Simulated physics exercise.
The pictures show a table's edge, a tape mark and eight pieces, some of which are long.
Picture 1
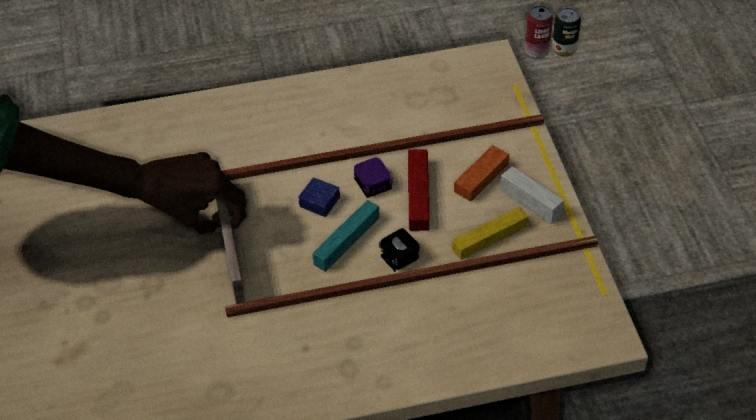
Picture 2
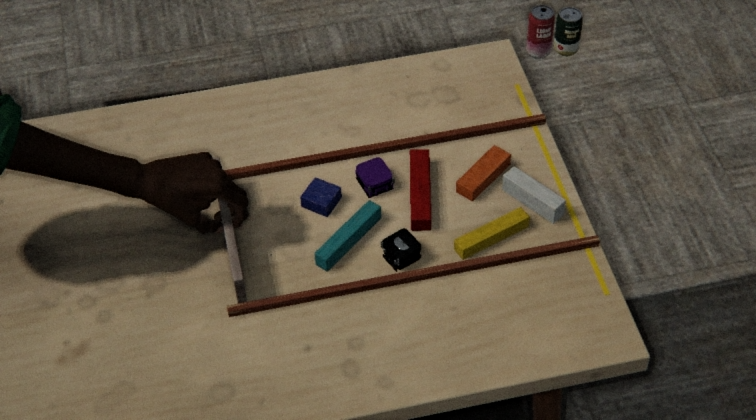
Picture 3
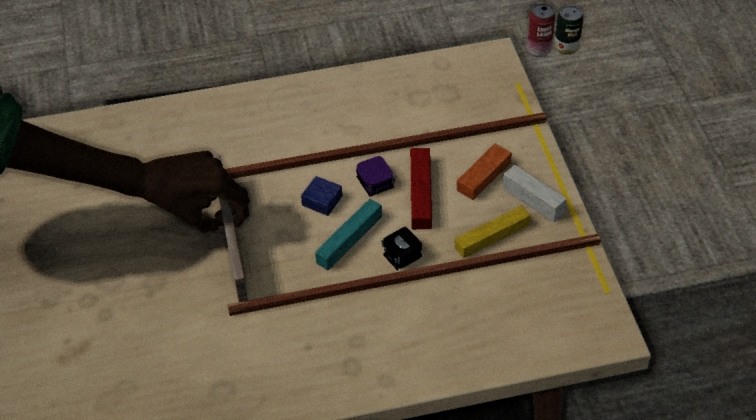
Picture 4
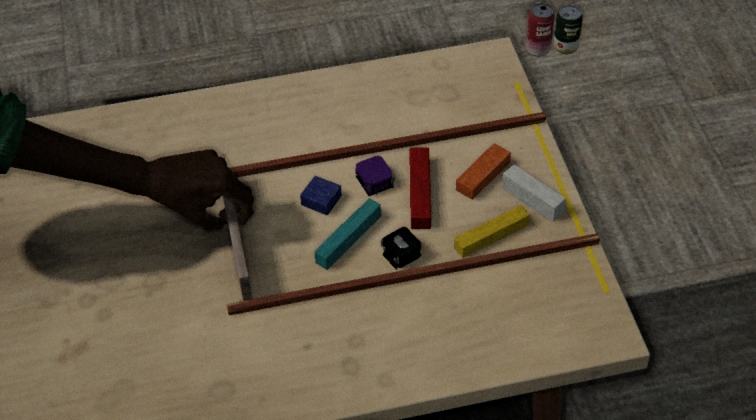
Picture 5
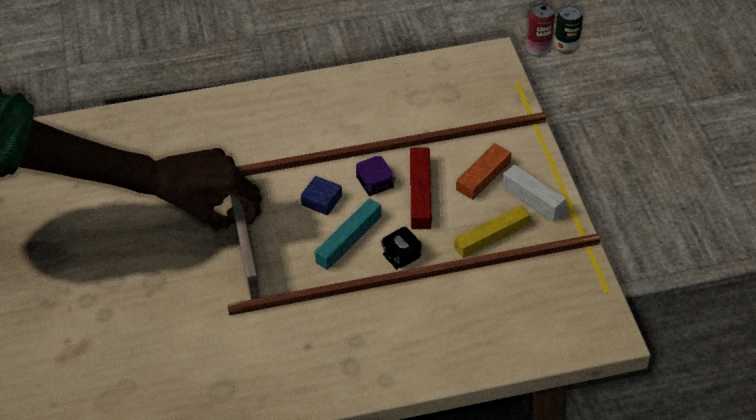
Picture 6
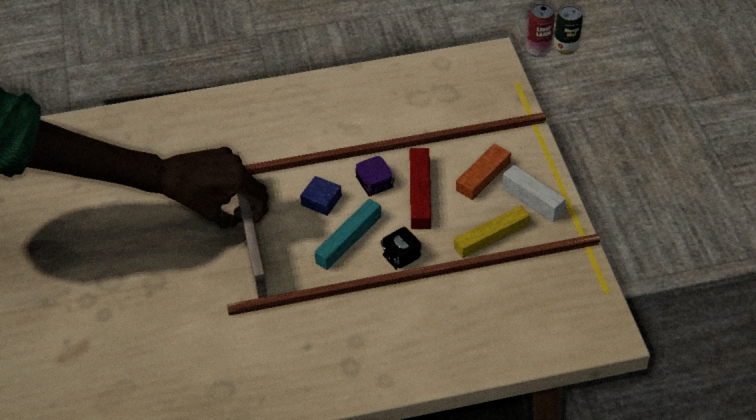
At first, a hand holds a thin board upright between two wooden rails on a table, left of eight scattered pieces, with yellow tape near the right edge. The hand stays almost still, then slides the board slightly right towards the blue block, touching none of the pieces, which remain in place.
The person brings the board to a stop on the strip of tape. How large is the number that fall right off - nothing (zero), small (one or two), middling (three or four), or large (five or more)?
Large - five or more.
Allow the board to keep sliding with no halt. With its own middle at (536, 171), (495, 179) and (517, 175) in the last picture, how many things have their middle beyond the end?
Place by place: 4, 1 and 3.
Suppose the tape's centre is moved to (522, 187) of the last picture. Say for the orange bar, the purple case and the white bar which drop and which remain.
Here the orange bar drops down while the purple case remains in place and the white bar drops down.
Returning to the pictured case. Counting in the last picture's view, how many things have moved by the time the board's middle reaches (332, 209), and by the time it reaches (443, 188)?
Respectively 3 and 8.
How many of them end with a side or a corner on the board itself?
Contact count: 2.
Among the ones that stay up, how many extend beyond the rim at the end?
I'd put it at 2.
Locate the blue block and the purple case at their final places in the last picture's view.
The blue block at (562, 147), the purple case at (553, 127).
A little later, none off yet; white bar at rest near (534, 193); orange bar at rest near (484, 172); yellow bar at rest near (492, 232).
Next, none off yet; white bar moving near (539, 194); orange bar shifted a little near (499, 173); yellow bar shifted a little near (511, 229).
Later still, one off so far; white bar dropping near (612, 267); orange bar shifted about its own width near (573, 169); yellow bar shifted about its own width near (578, 210).
When it is over, the number that fall off is five or more; down, turquoise bar, black case, red stick, yellow bar, orange bar and white bar.
